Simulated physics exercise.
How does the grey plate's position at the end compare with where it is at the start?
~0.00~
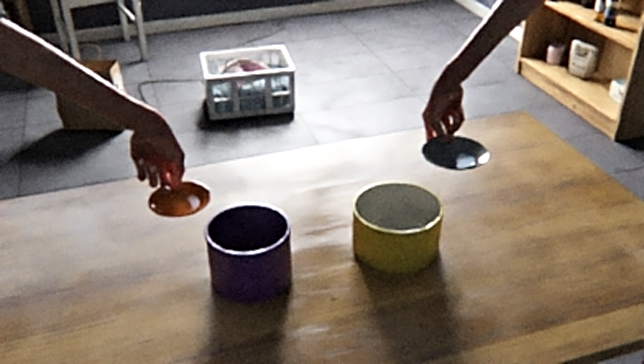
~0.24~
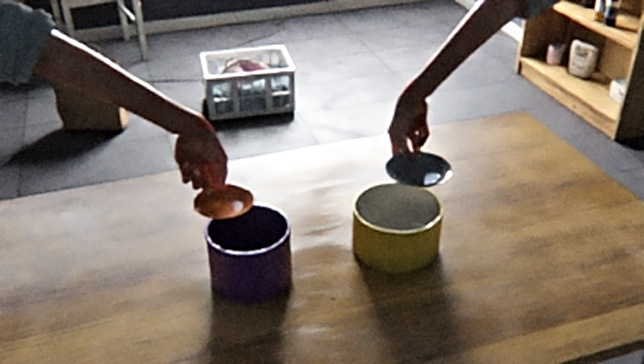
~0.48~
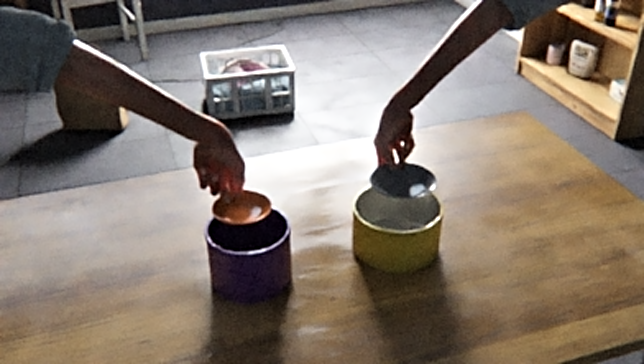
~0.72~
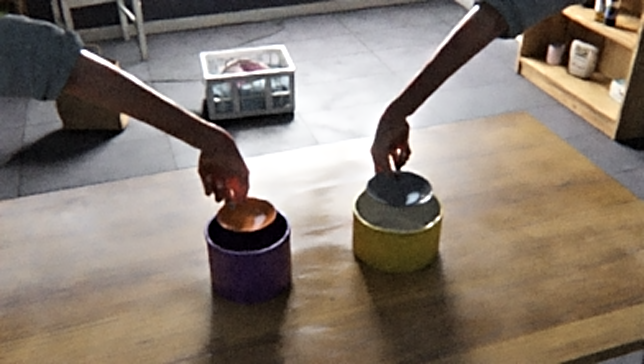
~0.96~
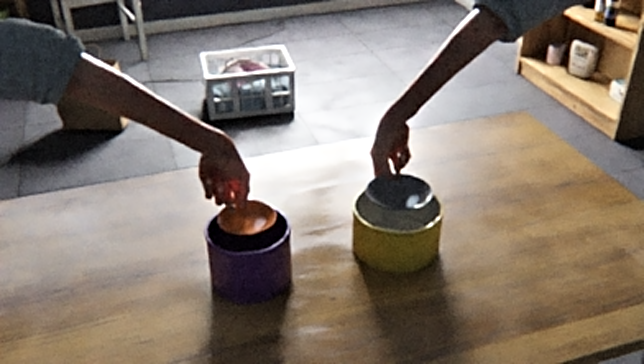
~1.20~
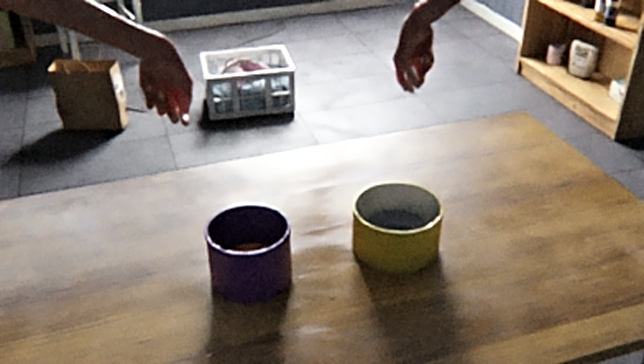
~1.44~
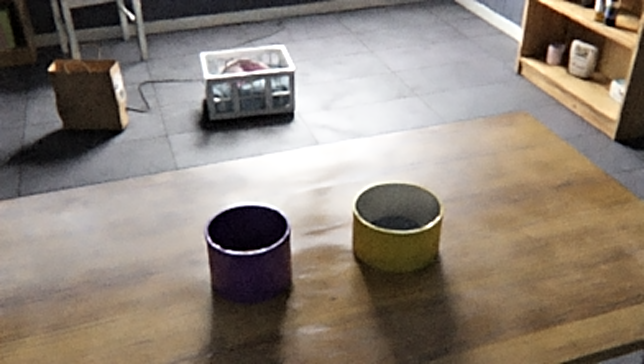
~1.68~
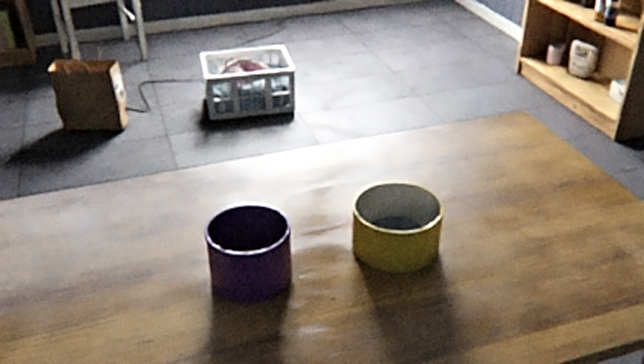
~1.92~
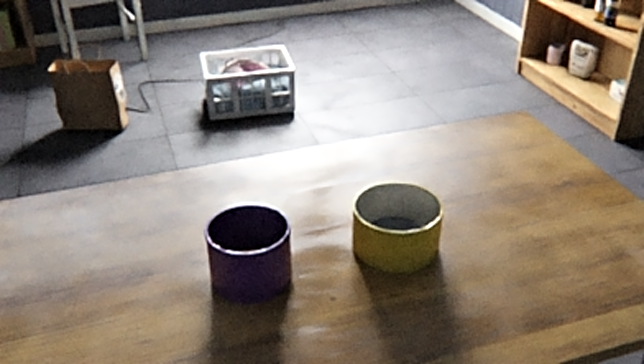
At the start the grey plate is held in the air above and to the right of the yellow container, and by the end it lies down inside that container, below the rim.
